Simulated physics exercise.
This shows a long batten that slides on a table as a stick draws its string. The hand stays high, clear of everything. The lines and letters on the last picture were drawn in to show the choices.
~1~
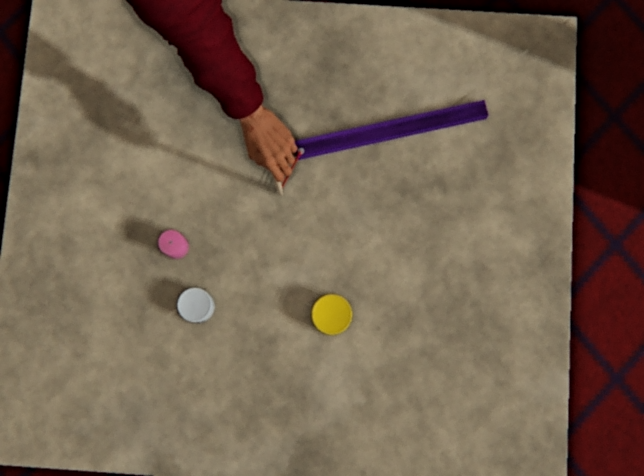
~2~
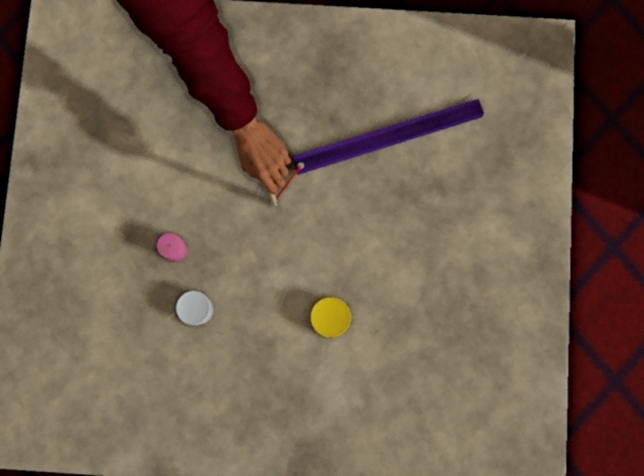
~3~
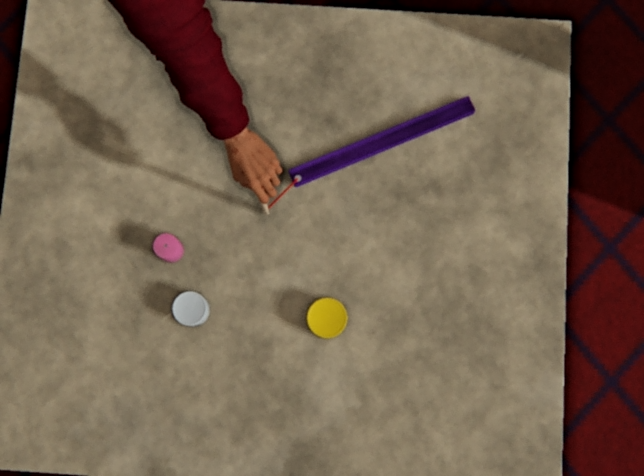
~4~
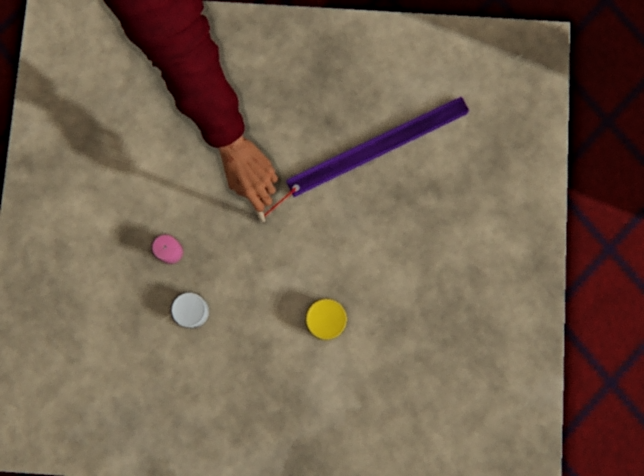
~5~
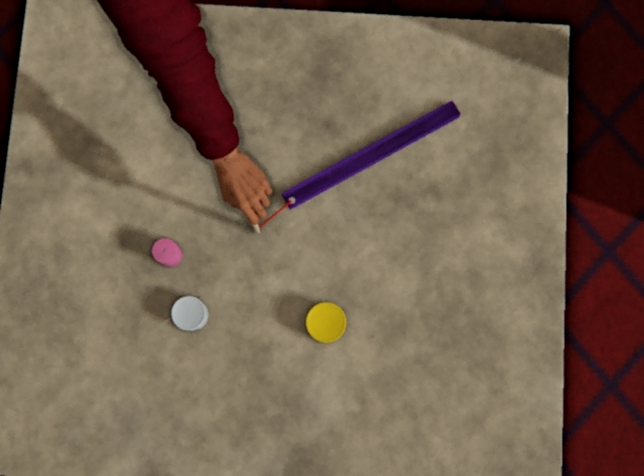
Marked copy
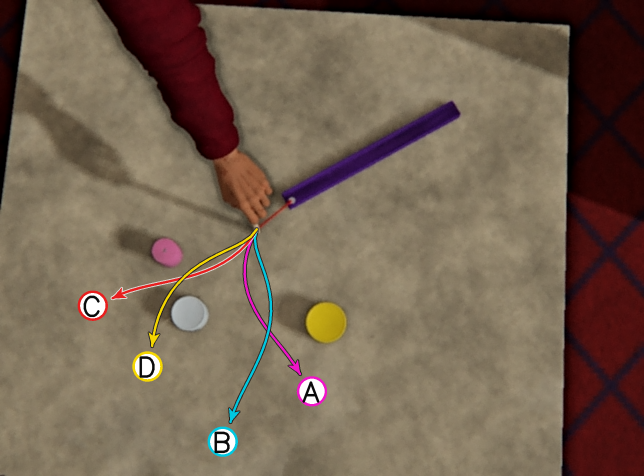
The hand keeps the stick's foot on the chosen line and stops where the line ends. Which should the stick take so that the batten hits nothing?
Take B.
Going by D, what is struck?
It meets the white tub.
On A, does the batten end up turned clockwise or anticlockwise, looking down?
It turns anticlockwise.
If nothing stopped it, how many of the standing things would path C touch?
One.
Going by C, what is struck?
It meets the pink candle.
On the marked copy, A from (257, 229) via (255, 311) to (300, 374); B from (257, 229) via (269, 331) to (230, 422); C from (257, 229) via (187, 277) to (112, 298); D from (257, 229) via (185, 276) to (152, 346).
Following B. Soon after the start, foot of the stick (270, 295), middle of the batten (352, 183).
Later, foot of the stick (256, 365), middle of the batten (323, 240).
In the end, foot of the stick (231, 422), middle of the batten (296, 292); nothing has been touched.
As for the rest, A meets the yellow tub; C meets the pink candle; D meets the white tub.
